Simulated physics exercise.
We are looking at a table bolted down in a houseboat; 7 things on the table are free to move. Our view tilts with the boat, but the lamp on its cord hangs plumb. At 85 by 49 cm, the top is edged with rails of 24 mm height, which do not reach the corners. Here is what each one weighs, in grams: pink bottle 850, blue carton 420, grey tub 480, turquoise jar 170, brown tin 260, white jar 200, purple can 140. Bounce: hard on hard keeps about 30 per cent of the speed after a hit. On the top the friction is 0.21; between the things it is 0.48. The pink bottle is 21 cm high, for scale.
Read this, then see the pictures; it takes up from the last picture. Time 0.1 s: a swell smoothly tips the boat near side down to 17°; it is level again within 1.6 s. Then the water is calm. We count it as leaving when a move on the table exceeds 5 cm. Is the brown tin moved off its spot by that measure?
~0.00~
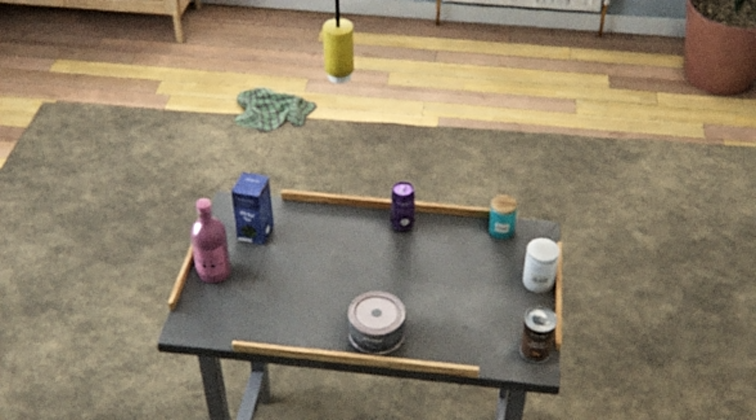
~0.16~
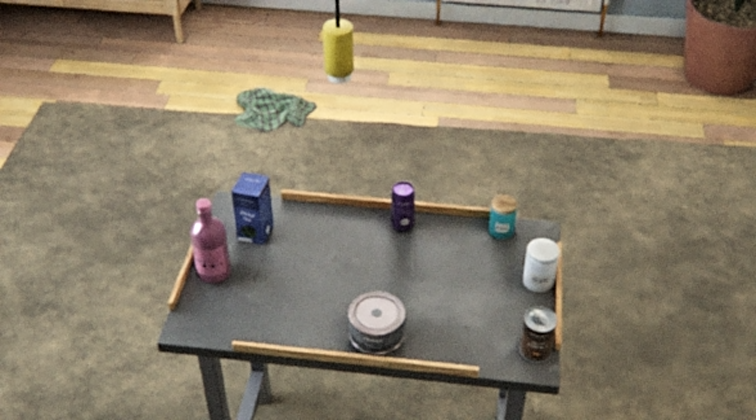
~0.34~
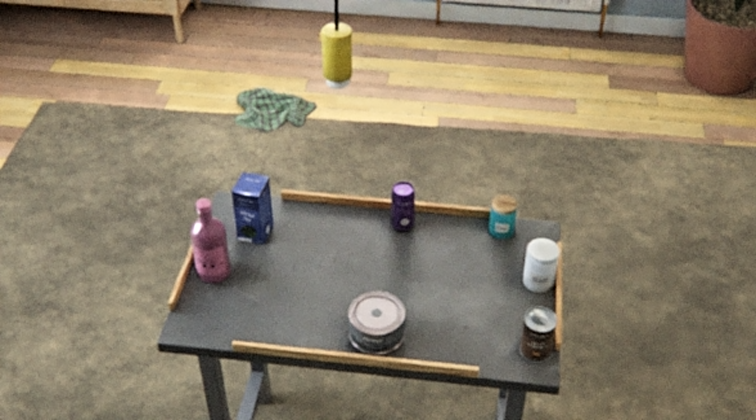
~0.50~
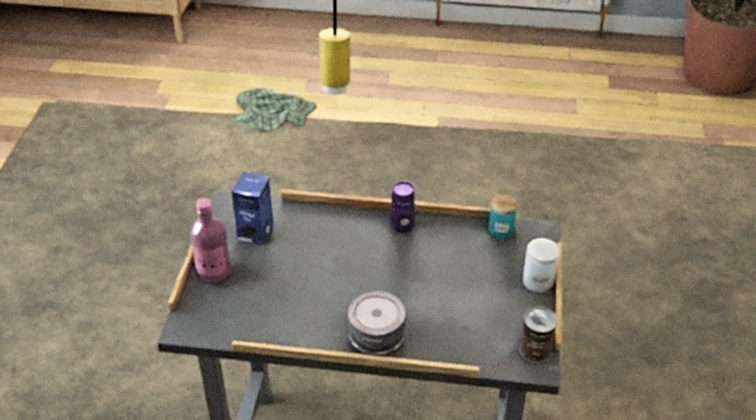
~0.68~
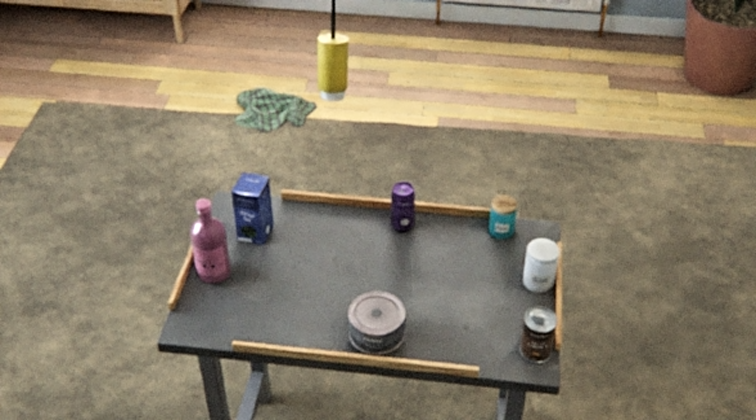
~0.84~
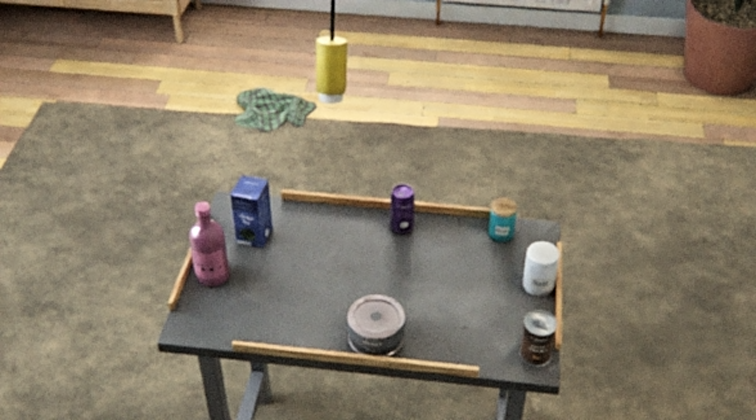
Yes.
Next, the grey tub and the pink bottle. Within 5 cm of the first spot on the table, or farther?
As for the grey tub, it remains where it was, and the pink bottle winds up somewhere else.
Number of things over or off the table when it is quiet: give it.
1.
By 1.14 s, heel 13°, near side down; brown tin 8 cm from its spot near (537, 366); blue carton 9 cm from its spot; pink bottle 8 cm from its spot.
By 1.34 s, heel 7°, near side down; brown tin now off the table; purple can 15 cm from its spot; pink bottle 15 cm from its spot.
By 1.64 s, boat level; purple can 18 cm from its spot; pink bottle 19 cm from its spot; blue carton 19 cm from its spot.
When it is over (2.2 s), off the table, brown tin; not toppled but over 5 cm from the start, pink bottle, blue carton, turquoise jar, white jar and purple can; grey tub within 5 cm of the start.
